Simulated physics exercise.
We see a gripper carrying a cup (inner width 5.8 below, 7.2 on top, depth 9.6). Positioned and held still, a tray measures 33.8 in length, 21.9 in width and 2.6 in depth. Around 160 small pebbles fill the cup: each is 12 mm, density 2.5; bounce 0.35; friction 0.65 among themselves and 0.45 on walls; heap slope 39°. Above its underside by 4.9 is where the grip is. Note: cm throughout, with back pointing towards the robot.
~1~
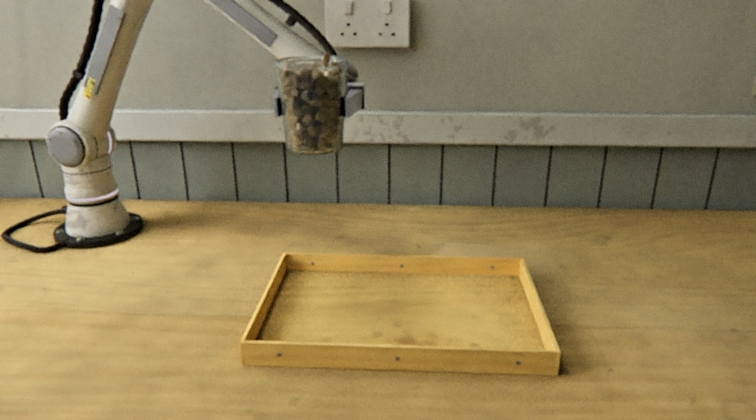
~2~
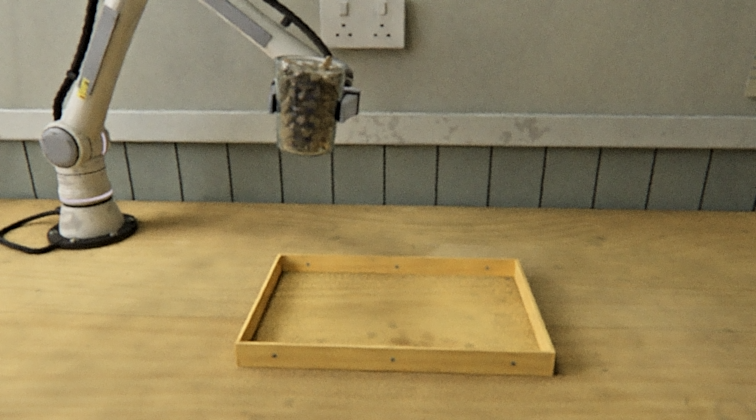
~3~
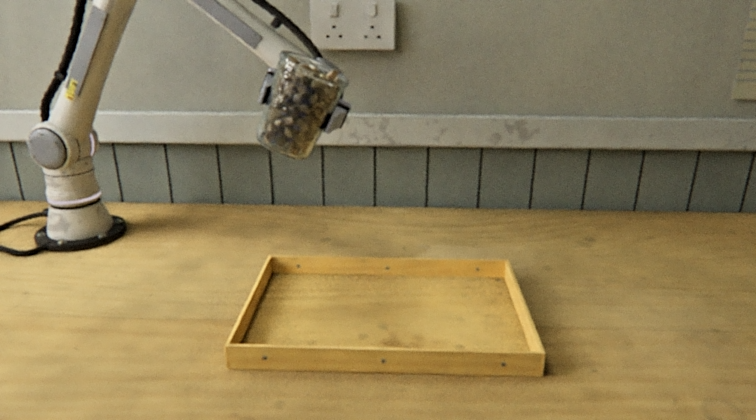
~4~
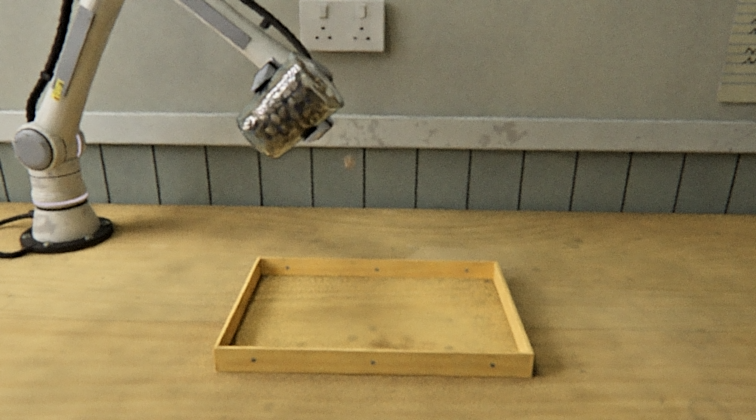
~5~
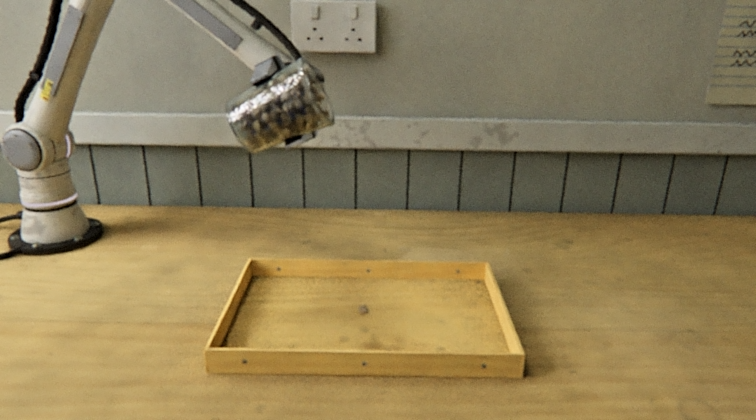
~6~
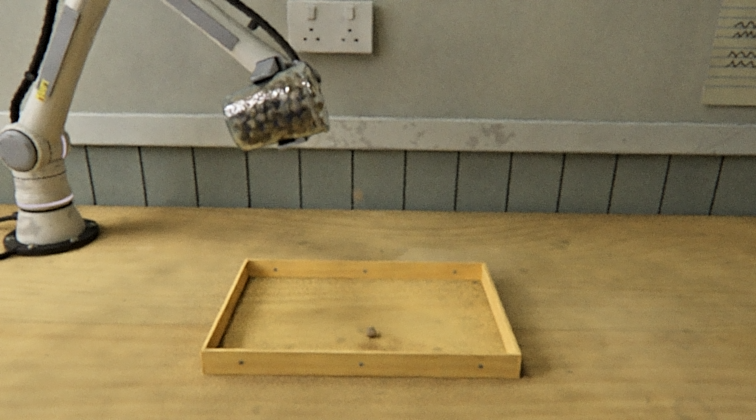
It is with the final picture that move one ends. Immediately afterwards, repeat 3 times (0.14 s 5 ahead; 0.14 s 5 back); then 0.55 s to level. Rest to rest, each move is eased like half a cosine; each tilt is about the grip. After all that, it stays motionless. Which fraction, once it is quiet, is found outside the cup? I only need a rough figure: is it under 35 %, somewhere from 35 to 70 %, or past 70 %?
Roughly, it is somewhere from 35 to 70 %.
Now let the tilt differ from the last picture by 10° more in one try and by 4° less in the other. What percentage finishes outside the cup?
About 75 and 40 %.
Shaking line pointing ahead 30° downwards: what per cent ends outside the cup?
Close to 20 in a hundred.
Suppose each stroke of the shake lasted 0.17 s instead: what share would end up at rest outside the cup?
In that case it would be near 30 percent.
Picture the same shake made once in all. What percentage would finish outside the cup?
In that case it would be roughly 30 per cent.
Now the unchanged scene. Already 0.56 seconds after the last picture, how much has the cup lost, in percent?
I'd say some 40 percent.
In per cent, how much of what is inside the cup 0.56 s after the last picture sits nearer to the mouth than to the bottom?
I'd say close to 50 per cent.
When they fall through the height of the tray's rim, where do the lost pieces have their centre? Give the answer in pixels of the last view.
Around (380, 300).
Then, 0.56 s after the last picture, tilted 71° forward, highest piece 28 above the table; 98 in the cup, 44 in the tray, 20 in flight or on a rim.
Then, 1.11 s after the last picture, tilted 36° forward, highest piece 29 above the table; 86 in the cup, 74 in the tray, 1 on the table or floor, 1 in flight or on a rim.
Then, 1.59 s after the last picture, level, highest piece 29 above the table; 86 in the cup, 75 in the tray, 1 on the table or floor.
Then, 2.64 s after the last picture, level, highest piece 29 above the table; 86 in the cup, 75 in the tray, 1 on the table or floor.
Final count, 86 in the cup, 75 in the tray, 1 on the table or floor. That is 47 % outside the cup.
